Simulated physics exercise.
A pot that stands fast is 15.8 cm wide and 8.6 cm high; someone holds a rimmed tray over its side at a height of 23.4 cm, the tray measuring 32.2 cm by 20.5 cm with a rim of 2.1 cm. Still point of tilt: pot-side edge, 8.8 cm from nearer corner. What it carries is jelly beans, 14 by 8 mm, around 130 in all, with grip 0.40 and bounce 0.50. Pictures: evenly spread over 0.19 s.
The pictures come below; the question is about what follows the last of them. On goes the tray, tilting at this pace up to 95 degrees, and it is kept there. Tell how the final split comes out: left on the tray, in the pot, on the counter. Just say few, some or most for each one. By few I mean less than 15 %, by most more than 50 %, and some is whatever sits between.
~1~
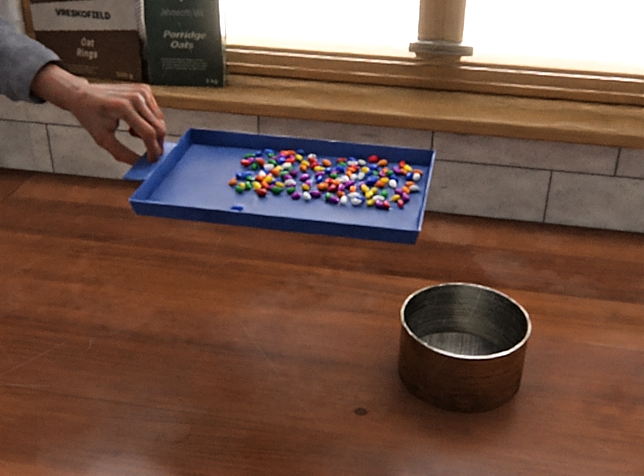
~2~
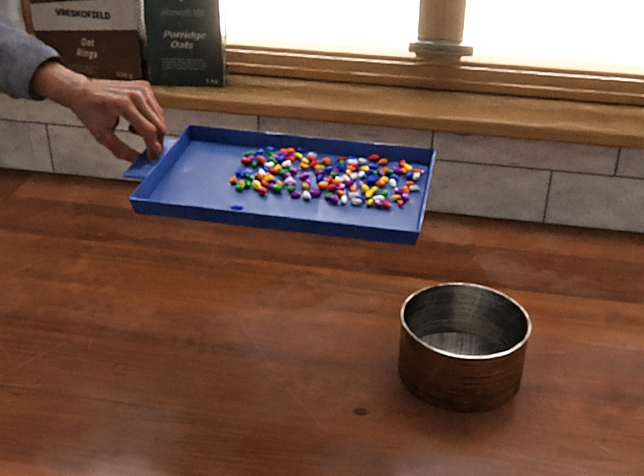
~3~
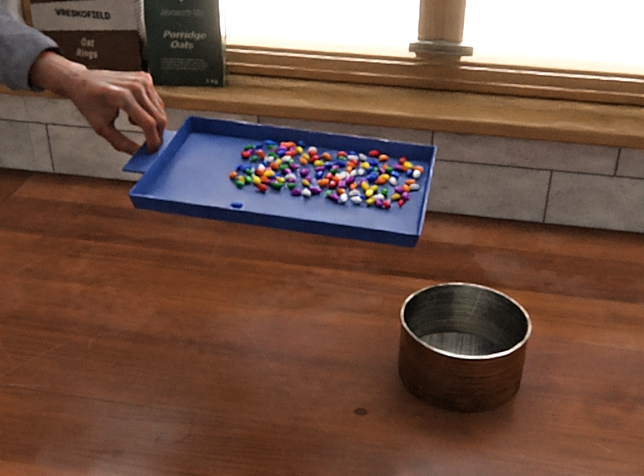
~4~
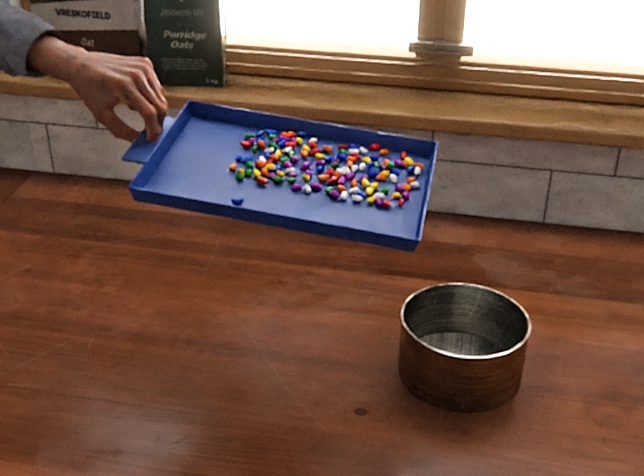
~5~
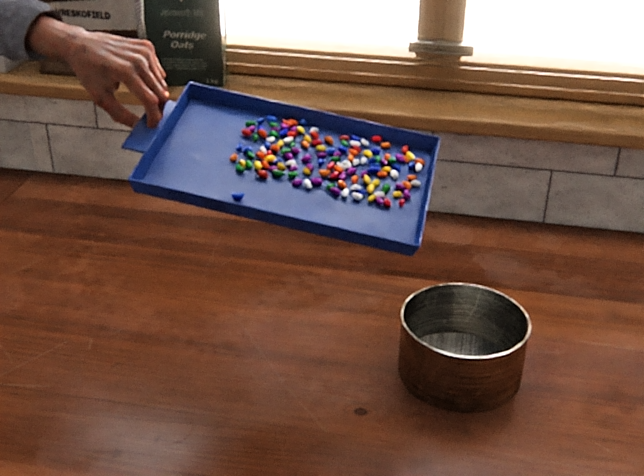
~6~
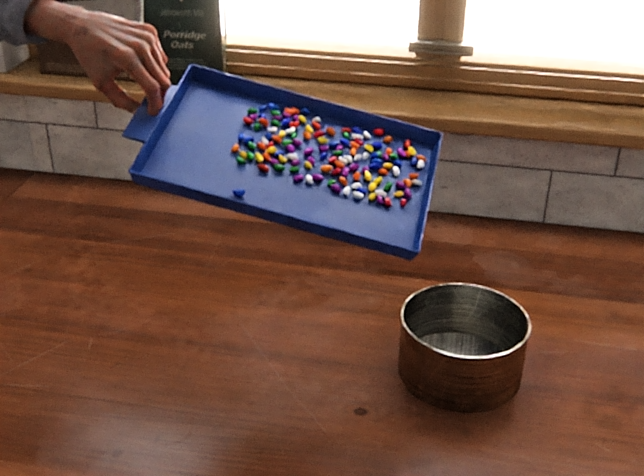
I would say tray few, pot few, counter most.
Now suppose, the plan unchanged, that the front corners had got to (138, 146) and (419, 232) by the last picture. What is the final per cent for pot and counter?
Pot 65; counter 30.
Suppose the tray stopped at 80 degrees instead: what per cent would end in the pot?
Around 0 in a hundred.
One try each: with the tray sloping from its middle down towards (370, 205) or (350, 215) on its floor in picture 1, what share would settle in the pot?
Estimate: Some 70 % and some 10 % respectively.
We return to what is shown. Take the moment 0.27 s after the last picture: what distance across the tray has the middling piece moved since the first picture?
About 8 cm.
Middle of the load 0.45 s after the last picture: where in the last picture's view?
Estimated load position: Around (394, 280).
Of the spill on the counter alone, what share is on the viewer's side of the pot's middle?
Near 100 in a hundred.
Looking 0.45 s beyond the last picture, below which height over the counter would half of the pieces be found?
About 18 centimetres.
Then, 0.27 s after the last picture, tilt 57 degrees; the tray holds 100 %, the pot 0 %.
Then, 0.45 s after the last picture, tilt 83 degrees; the tray holds 60 %, the pot 0 %.
Then, 0.75 s after the last picture, tilt 95 degrees; the tray holds 5 %, the pot 0 %.
In the end, tray 0 %, pot 0 %, counter 100 %.
